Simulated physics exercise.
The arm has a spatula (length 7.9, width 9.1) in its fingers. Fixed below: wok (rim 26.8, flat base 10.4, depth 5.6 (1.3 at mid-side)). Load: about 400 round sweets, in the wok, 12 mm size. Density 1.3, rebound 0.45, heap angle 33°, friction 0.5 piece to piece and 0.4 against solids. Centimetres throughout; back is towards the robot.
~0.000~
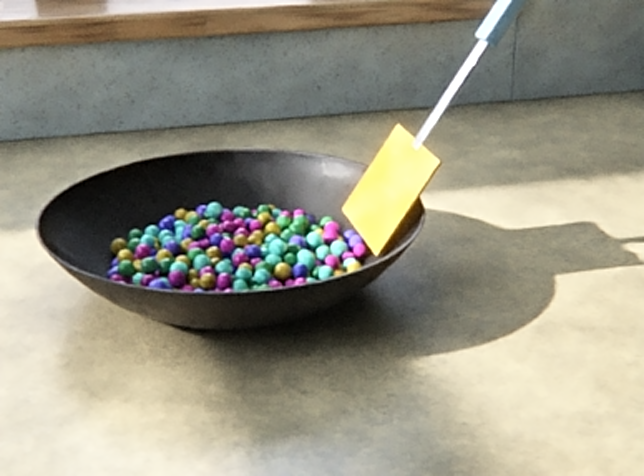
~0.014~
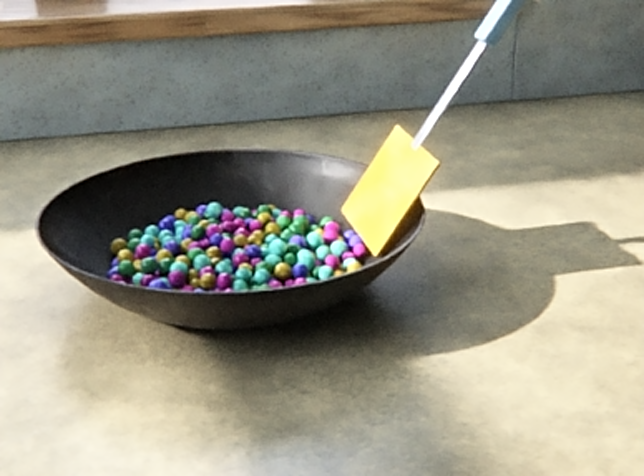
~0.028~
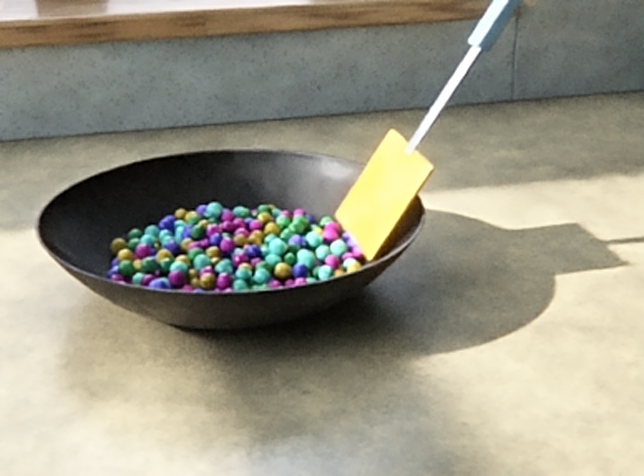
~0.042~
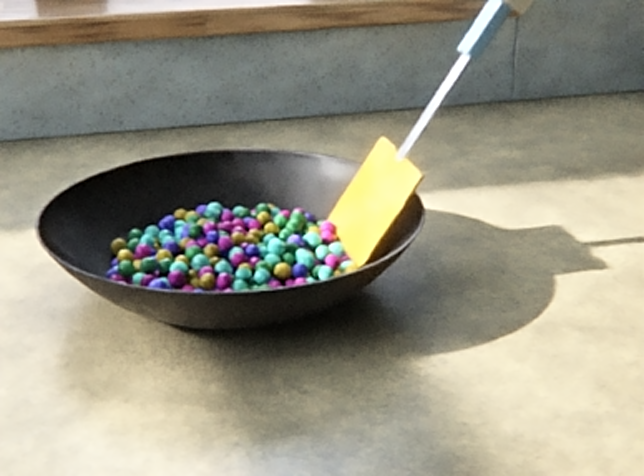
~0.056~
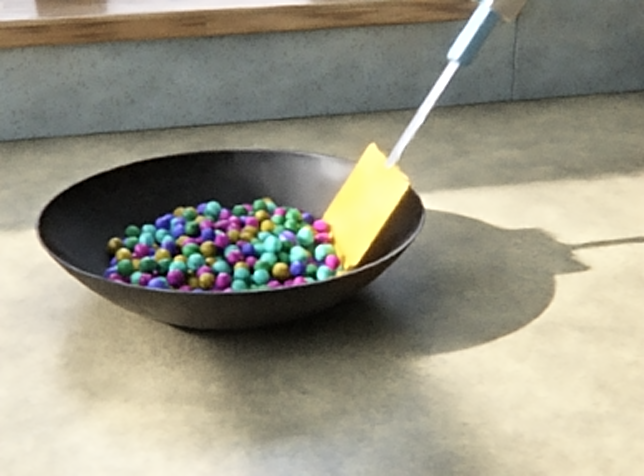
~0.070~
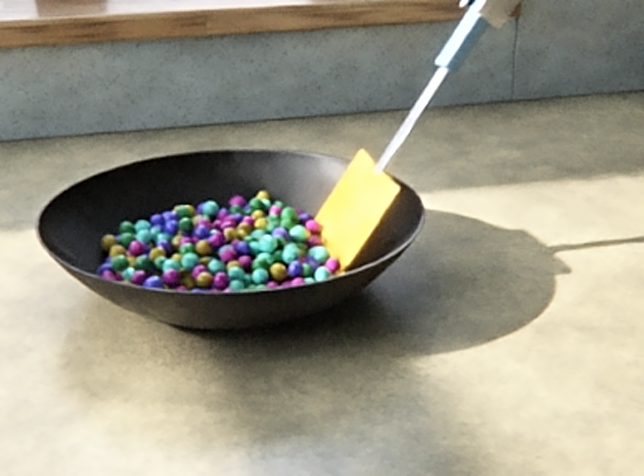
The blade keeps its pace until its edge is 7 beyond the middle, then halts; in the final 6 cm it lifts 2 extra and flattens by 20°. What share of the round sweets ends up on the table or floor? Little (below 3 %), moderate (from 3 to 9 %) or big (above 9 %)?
A moderate share, from 3 to 9 %, ends on the table or floor.
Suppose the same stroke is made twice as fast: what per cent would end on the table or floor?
Then about 25 per cent.
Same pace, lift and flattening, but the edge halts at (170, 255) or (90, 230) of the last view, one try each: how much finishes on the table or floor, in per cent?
Some 0 and 35 per cent.
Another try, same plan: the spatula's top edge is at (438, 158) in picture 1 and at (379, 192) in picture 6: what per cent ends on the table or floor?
About 15 per cent.
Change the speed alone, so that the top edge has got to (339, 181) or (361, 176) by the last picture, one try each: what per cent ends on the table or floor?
Some 30 and 15 per cent.
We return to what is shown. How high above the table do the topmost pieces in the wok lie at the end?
Roughly 7.0 cm.
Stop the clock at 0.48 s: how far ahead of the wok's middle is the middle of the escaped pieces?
Roughly 16 cm.
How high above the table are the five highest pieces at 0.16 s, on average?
About 5 cm.
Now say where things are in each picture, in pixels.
In the first picture, spatula top edge at (419, 142), sloping 56°; upper third of the load around (239, 248), from x 115 to 360, top at y 210; 396 in the wok.
In the second picture, spatula top edge at (418, 143), sloping 56°; upper third of the load around (239, 248), from x 115 to 360, top at y 210.
In the third picture, spatula top edge at (412, 148), sloping 56°; upper third of the load around (238, 248), from x 115 to 360, top at y 210.
In the fourth picture, spatula top edge at (402, 155), sloping 56°; upper third of the load around (232, 247), from x 115 to 355, top at y 210.
In the fifth picture, spatula top edge at (391, 162), sloping 56°; upper third of the load around (230, 244), from x 115 to 350, top at y 205.
In the sixth picture, spatula top edge at (380, 168), sloping 56°; upper third of the load around (219, 243), from x 105 to 345, top at y 200; 396 in the wok.
By 0.16 s, sloping 56°, highest piece 5 above the table; 396 in the wok.
By 0.24 s, sloping 48°, highest piece 7 above the table; 396 in the wok.
By 0.48 s, sloping 36°, highest piece 7 above the table; 375 in the wok, 17 on the table or floor, 4 on the blade or in flight.
By 1.53 s, sloping 36°, highest piece 7 above the table; 374 in the wok, 22 on the table or floor.
Final count, 374 in the wok, 22 on the table or floor. That is 6 % on the table or floor.
